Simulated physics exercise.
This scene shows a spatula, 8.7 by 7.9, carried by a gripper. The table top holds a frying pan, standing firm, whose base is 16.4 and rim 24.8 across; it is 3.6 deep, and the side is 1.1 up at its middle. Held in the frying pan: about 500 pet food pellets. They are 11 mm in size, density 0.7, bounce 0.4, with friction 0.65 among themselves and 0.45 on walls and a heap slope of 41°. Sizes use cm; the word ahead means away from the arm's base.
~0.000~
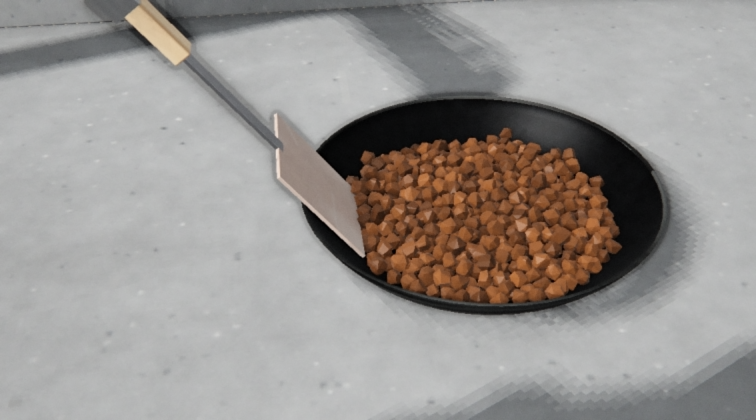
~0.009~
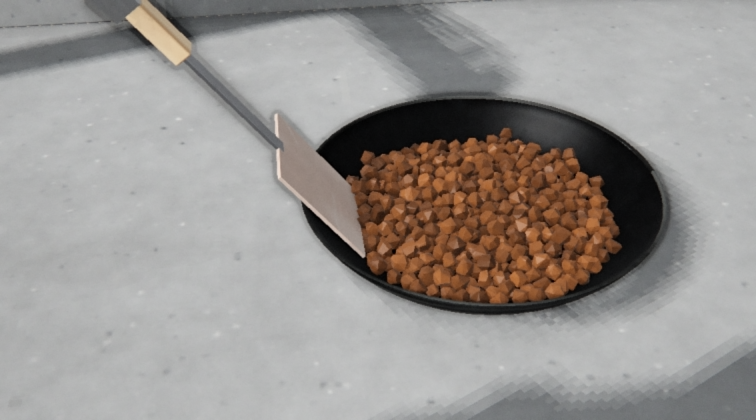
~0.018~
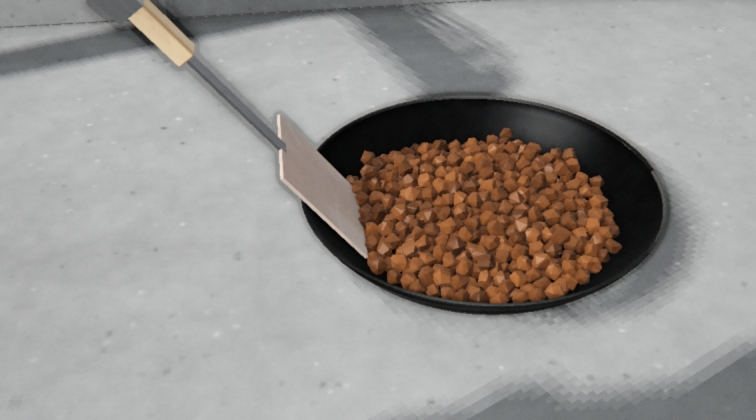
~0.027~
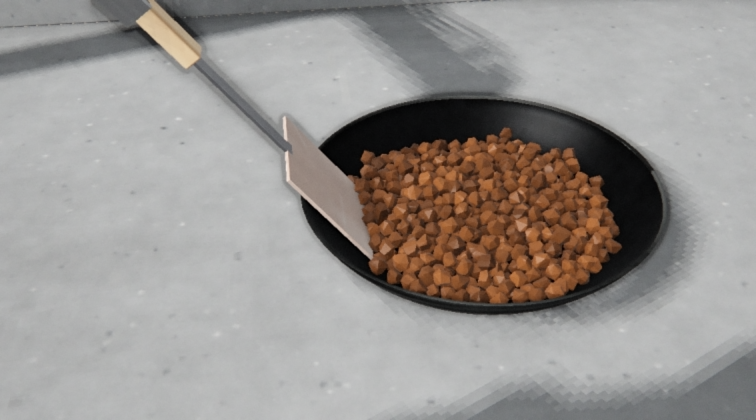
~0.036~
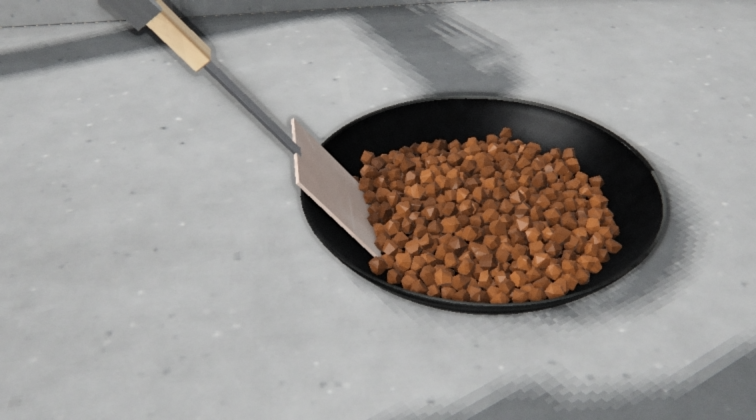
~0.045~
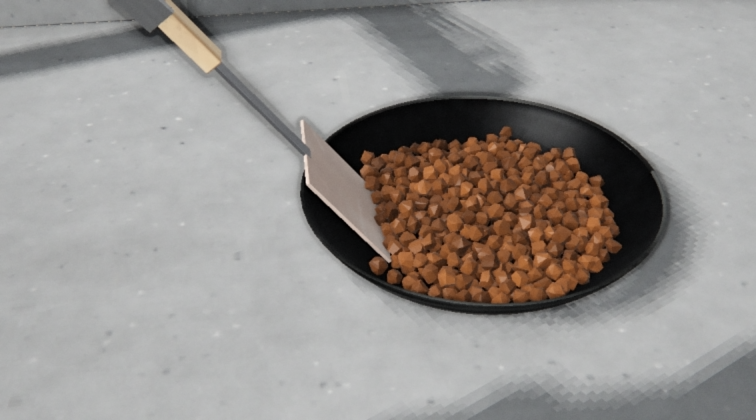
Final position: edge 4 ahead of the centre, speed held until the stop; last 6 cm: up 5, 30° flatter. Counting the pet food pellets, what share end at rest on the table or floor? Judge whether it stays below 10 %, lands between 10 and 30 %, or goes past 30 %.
It stays below 10 %.
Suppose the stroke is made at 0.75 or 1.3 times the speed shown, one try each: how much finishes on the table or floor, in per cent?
Try one about 0 %, try two about 10 %.
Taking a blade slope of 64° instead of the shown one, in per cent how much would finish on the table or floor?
I'd expect near 5 percent then.
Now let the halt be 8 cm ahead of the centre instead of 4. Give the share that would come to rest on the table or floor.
In that case around 25 per cent.
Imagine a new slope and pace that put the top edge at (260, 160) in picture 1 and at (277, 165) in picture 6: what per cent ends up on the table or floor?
0 per cent.
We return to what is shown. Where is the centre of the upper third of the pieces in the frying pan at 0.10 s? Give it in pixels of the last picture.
I'd point to about (506, 187).
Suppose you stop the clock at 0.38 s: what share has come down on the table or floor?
Share at that moment: About 5 %.
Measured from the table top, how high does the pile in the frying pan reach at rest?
Near 5.0 centimetres high.
After 0.10 s, sloping 53°, highest piece 6 above the table; 502 in the frying pan.
After 0.15 s, sloping 40°, highest piece 6 above the table; 502 in the frying pan.
After 0.38 s, sloping 23°, highest piece 5 above the table; 483 in the frying pan, 17 on the table or floor, 2 on the blade or in flight.
After 1.43 s, sloping 23°, highest piece 4 above the table; 482 in the frying pan, 20 on the table or floor.
In the end, 482 in the frying pan, 20 on the table or floor. That is 4 % on the table or floor.
